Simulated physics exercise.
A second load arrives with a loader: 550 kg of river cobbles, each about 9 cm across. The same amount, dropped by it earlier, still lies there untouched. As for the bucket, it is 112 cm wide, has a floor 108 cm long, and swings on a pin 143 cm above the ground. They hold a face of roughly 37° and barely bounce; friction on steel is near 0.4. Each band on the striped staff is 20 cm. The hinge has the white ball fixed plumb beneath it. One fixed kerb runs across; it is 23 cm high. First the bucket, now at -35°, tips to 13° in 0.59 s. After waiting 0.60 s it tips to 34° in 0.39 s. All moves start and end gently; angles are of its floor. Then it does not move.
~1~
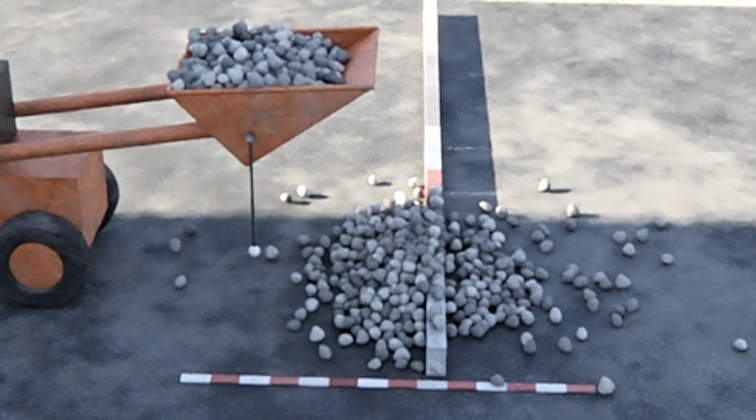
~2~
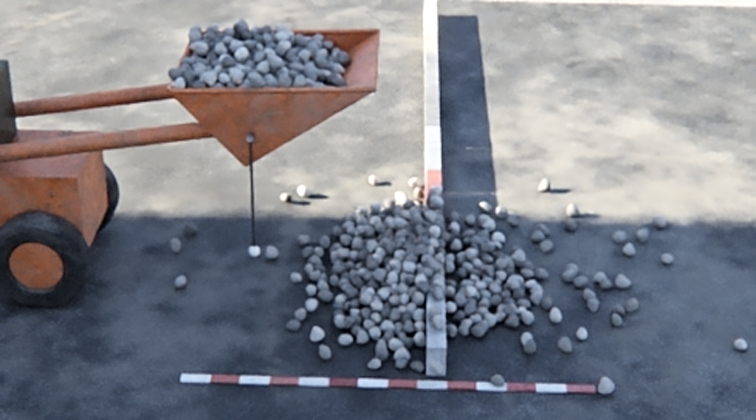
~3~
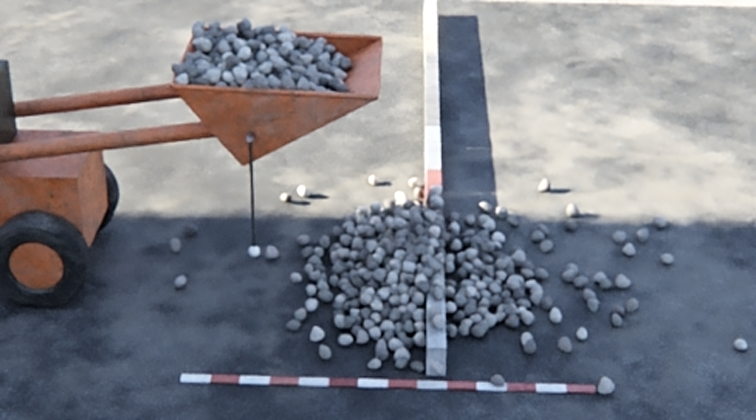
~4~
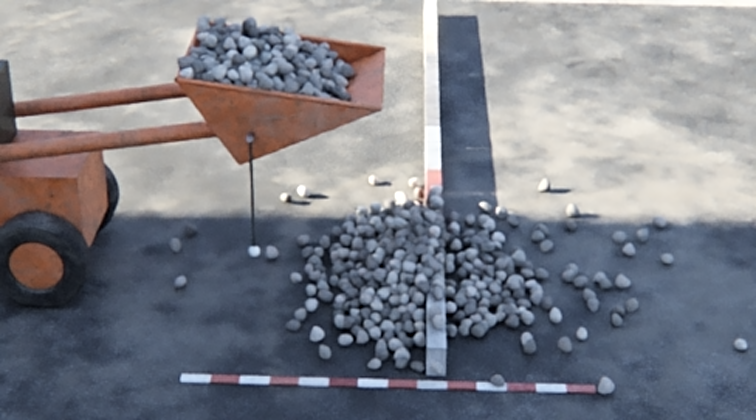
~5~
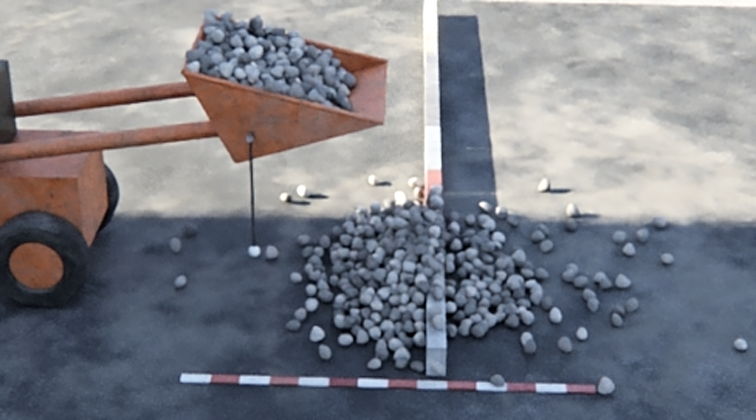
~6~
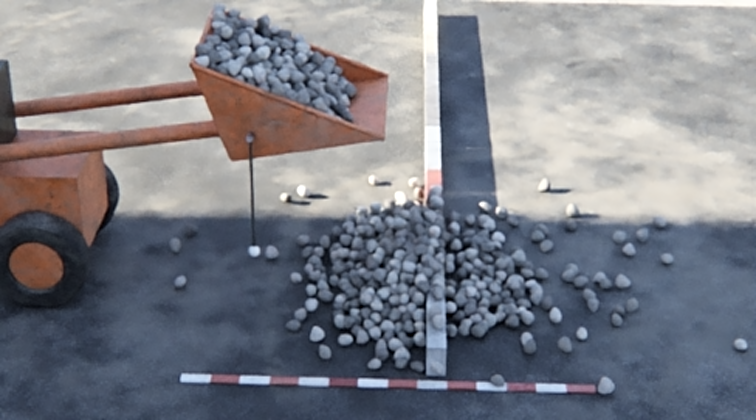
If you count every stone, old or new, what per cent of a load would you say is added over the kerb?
I would say about 35 per cent.
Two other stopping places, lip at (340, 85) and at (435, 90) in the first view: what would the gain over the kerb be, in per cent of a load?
Close to 10 per cent, followed by close to 95 per cent.
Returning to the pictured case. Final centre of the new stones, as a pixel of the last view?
Around (403, 254) in the last picture.
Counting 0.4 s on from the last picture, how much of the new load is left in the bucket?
Reading: Near 100 % of the load.
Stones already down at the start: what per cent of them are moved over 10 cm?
Some 15 percent, give or take.
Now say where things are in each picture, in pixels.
The bucket is at -35°, its lip at (374, 87); the top of the load is at (246, 36). The earlier load is highest near (423, 229), 36 cm above ground level, 75 % on this side of the kerb, 26 % over the kerb, in the first frame.
The bucket is at -34°, its lip at (375, 89); the top of the load is at (230, 38), in the second frame.
Lip at (378, 97), floor tilted -30°, highest stones at (222, 36), in the third frame.
The bucket is at -24°, its lip at (382, 109); the top of the load is at (221, 33), in the fourth frame.
The bucket is at -18°, its lip at (384, 123); the top of the load is at (222, 29), in the fifth frame.
Lip at (384, 139), floor tilted -10°, highest stones at (227, 23), in the sixth frame.
Then, 0.1 s after the last picture the floor is at 5°; in per cent of one load, 100 in the bucket, 75 on this side of the kerb, 26 over the kerb; the foremost stones are at (650, 265).
Then, 0.4 s after the last picture the floor is at 13°; in per cent of one load, 99 in the bucket, 75 on this side of the kerb, 26 over the kerb; the foremost stones are at (650, 265).
Then, 1.7 s after the last picture the floor is at 34°; in per cent of one load, 24 in the bucket, 133 on this side of the kerb, 44 over the kerb; the foremost stones are at (650, 265).
Then, 4.5 s after the last picture the floor is at 34°; in per cent of one load, 0 in the bucket, 140 on this side of the kerb, 61 over the kerb; the foremost stones are at (650, 265). Net gain over the kerb, 35.
